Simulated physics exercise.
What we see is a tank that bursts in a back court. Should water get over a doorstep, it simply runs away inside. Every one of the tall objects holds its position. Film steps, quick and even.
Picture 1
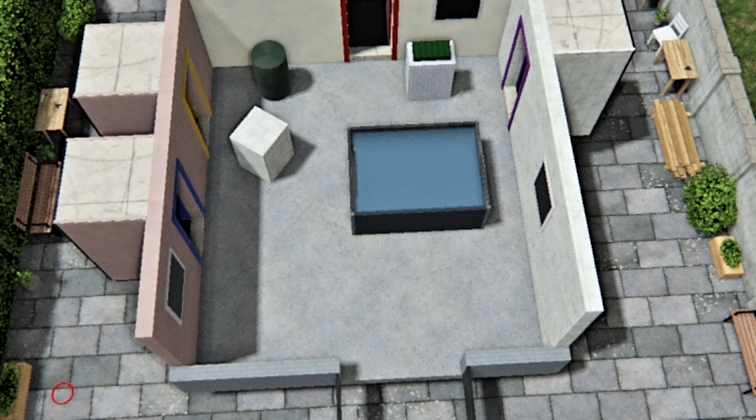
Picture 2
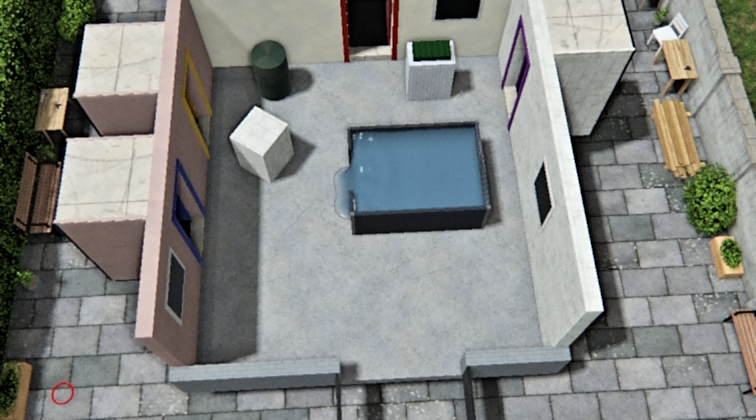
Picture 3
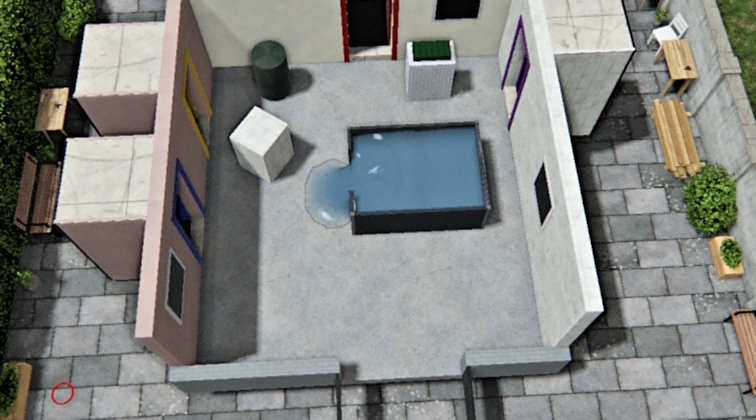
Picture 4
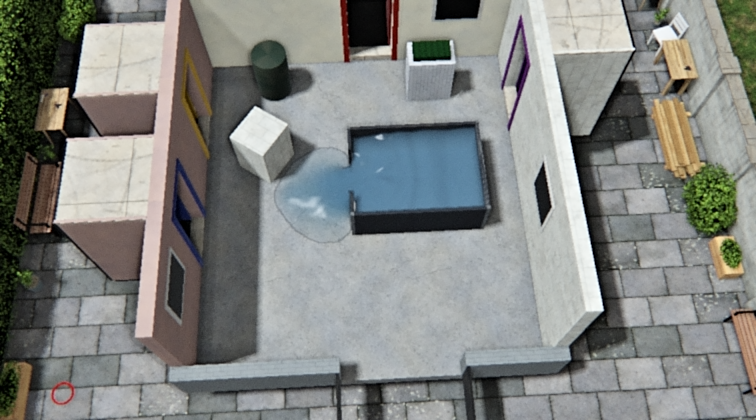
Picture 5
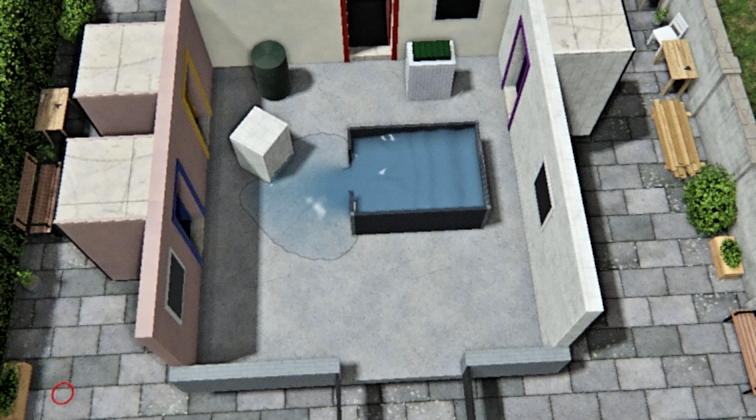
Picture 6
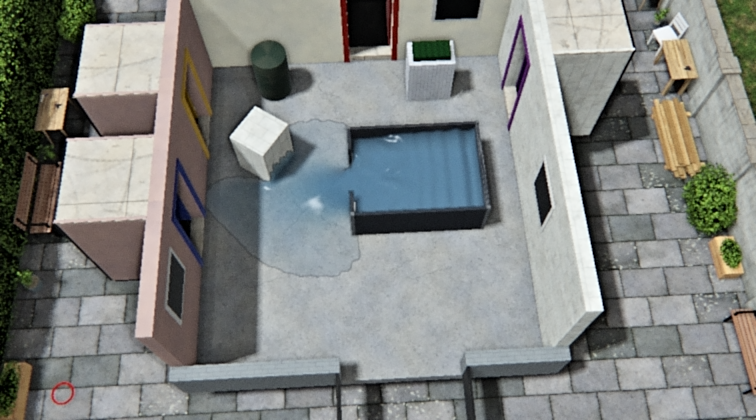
In a walled back court with a paved surround, water pours from a gap in the left side of a dark open tank and spreads left across the floor, passing the pale block and reaching the left wall.
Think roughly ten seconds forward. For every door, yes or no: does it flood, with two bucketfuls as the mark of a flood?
Purple door: No, blue door: Yes, red door: No, yellow door: Yes.
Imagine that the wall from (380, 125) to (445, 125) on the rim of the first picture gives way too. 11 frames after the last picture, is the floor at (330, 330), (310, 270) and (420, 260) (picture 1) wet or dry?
Going in your order, I'd say still bare, then still bare, then still bare.
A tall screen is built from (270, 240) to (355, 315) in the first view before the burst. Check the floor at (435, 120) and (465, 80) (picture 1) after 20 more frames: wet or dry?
Result, in order: Bone-dry / bone-dry.
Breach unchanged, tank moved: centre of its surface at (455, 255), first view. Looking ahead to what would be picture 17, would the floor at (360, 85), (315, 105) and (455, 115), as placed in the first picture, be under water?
In the order asked: Not reached, not reached, not reached.
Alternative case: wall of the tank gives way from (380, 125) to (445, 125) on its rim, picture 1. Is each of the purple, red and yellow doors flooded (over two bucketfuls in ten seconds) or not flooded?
The purple door ends up above, the red door ends up above, and the yellow door ends up above.
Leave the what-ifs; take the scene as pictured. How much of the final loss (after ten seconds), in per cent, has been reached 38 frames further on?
About 75 per cent.
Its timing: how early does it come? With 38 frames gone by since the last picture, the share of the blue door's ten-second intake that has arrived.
About 85 per cent.
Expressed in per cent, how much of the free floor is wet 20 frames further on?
Roughly 50 %.
A moment on, water covers 25 % of the floor; the purple door not reached, the blue door over two buckets in, the red door not reached, the yellow door wet at the sill, nothing in.
Next, water covers 40 % of the floor; the purple door not reached, the blue door far over two buckets in, the red door not reached, the yellow door wet at the sill, nothing in.
Then, water covers 50 % of the floor; the purple door not reached, the blue door far over two buckets in, the red door wet at the sill, nothing in, the yellow door under two buckets in.
Later, water covers 85 % of the floor; the purple door wet at the sill, nothing in, the blue door far over two buckets in, the red door wet at the sill, nothing in, the yellow door under two buckets in.
In the end, water covers 100 % of the floor; the purple door wet at the sill, nothing in, the blue door far over two buckets in, the red door wet at the sill, nothing in, the yellow door over two buckets in.
